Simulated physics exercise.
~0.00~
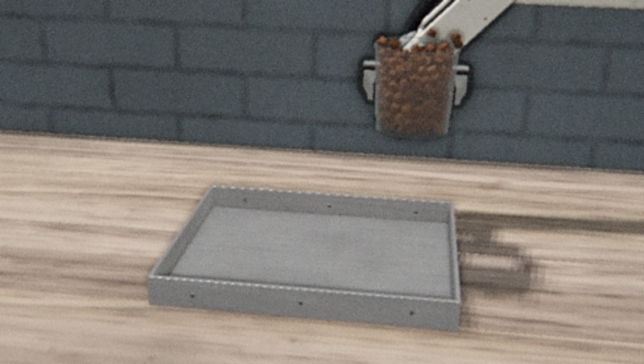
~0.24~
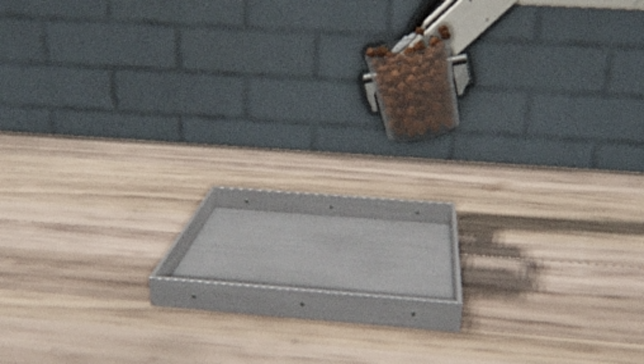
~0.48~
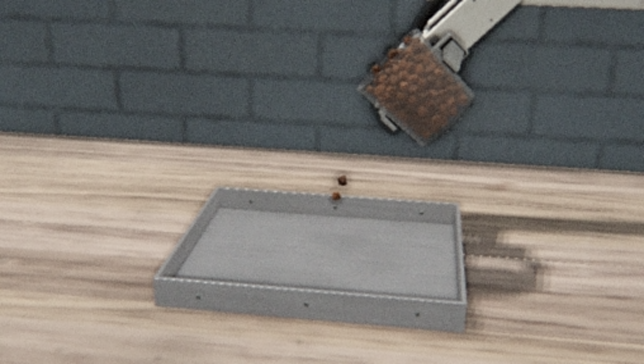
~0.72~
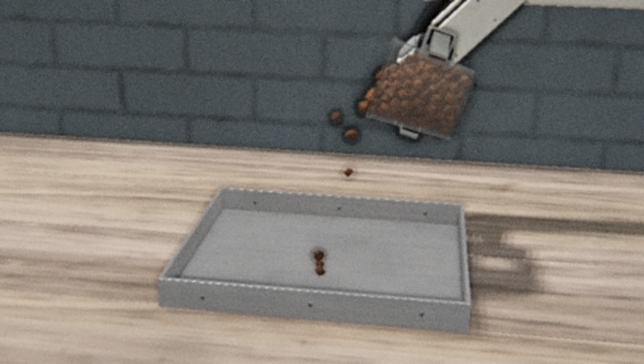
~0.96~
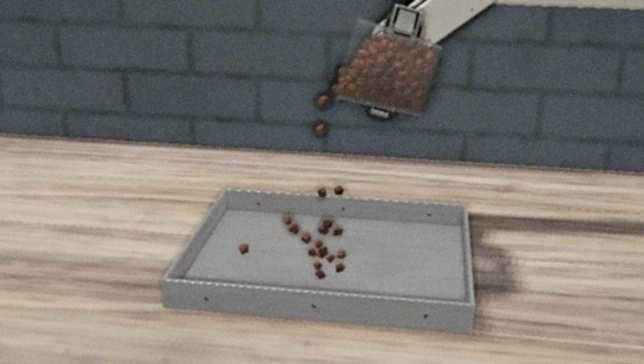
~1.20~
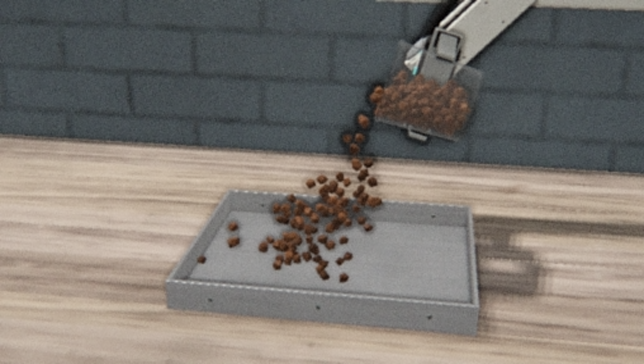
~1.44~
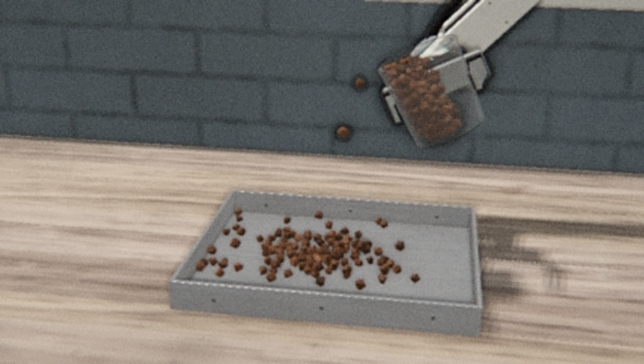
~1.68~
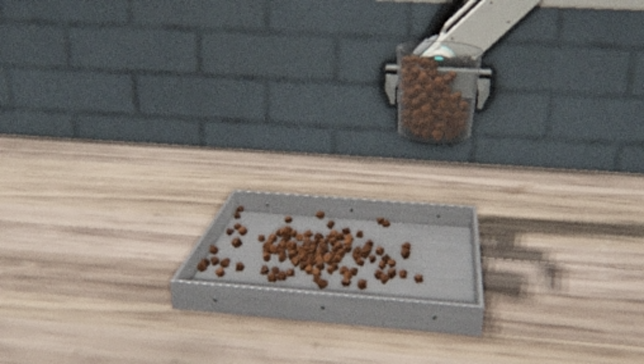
To begin with, a robot gripper holds a clear cup heaped with brown pellets upright above an empty, shallow gray tray on a wooden table, before a dark brick wall. The cup tips toward the left, and a couple of pellets drop out. It leans further onto its side, and a few more land near the middle of the tray. The trickle then thickens into a stream that scatters across the tray floor. The gripper turns the cup back up as the last pellets fall. Finally the cup is upright, still holding many pellets, with a loose, spread-out pile below.
